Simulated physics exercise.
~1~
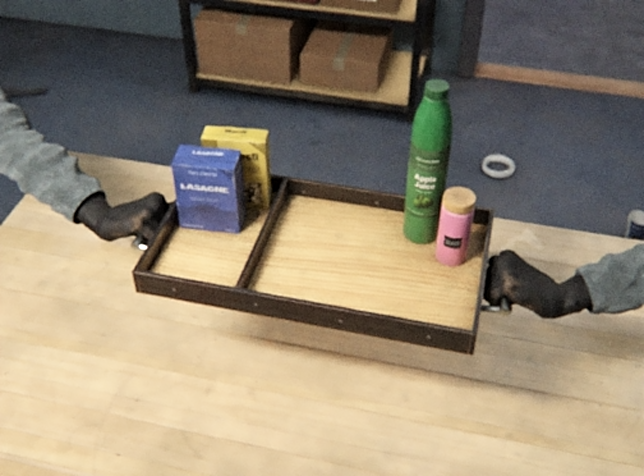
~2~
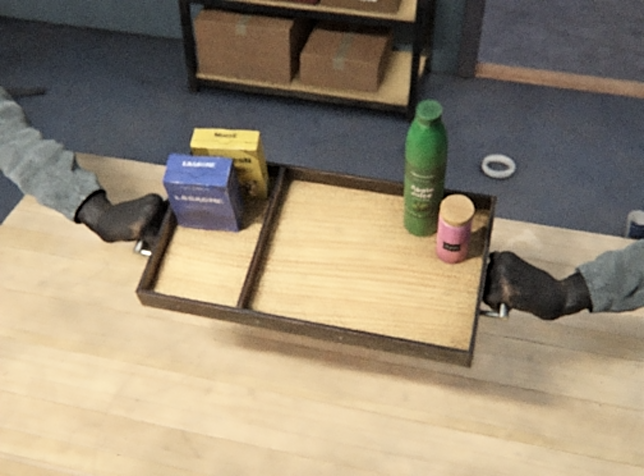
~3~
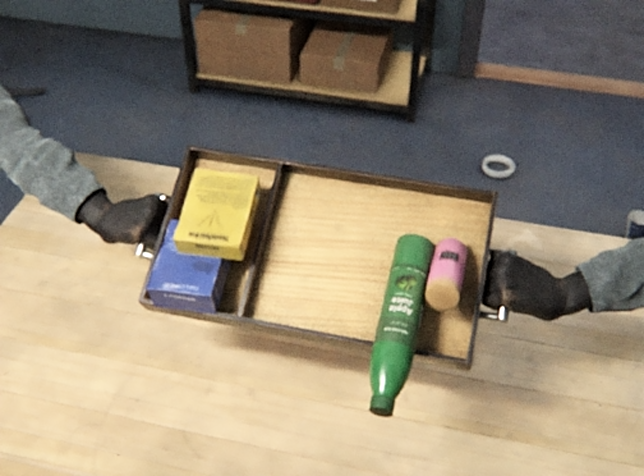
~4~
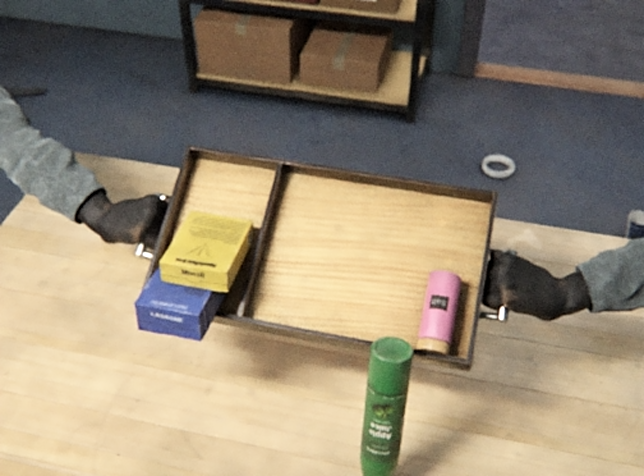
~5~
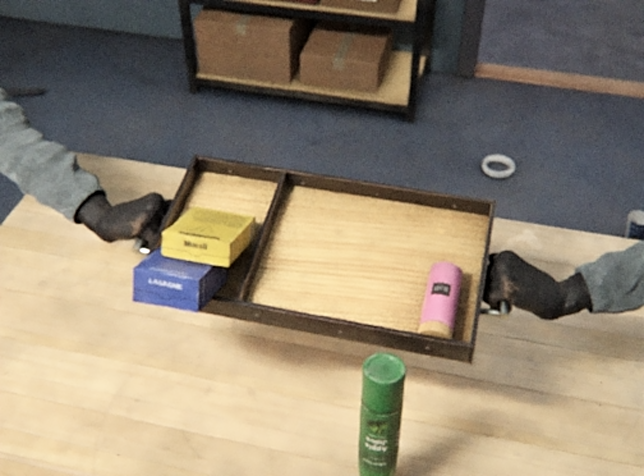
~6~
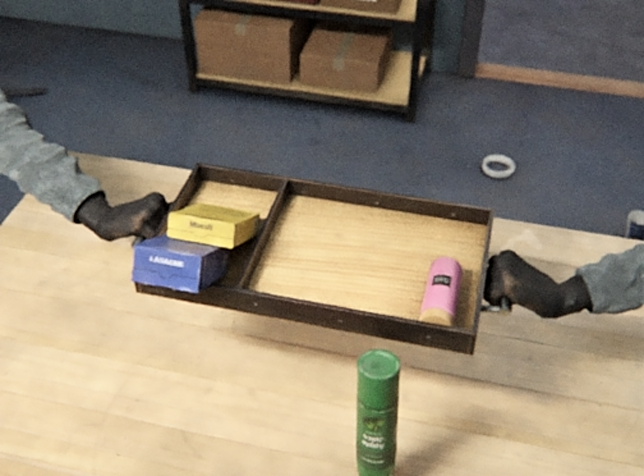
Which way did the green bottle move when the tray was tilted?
The green bottle moved down, going over the near edge of the tray.
Two gloved hands tipped a wooden tray toward the near side, toppling the blue and yellow packets and the pink shaker, while the green bottle fell off and ended upside down; the tray was then leveled with the other three still on it.
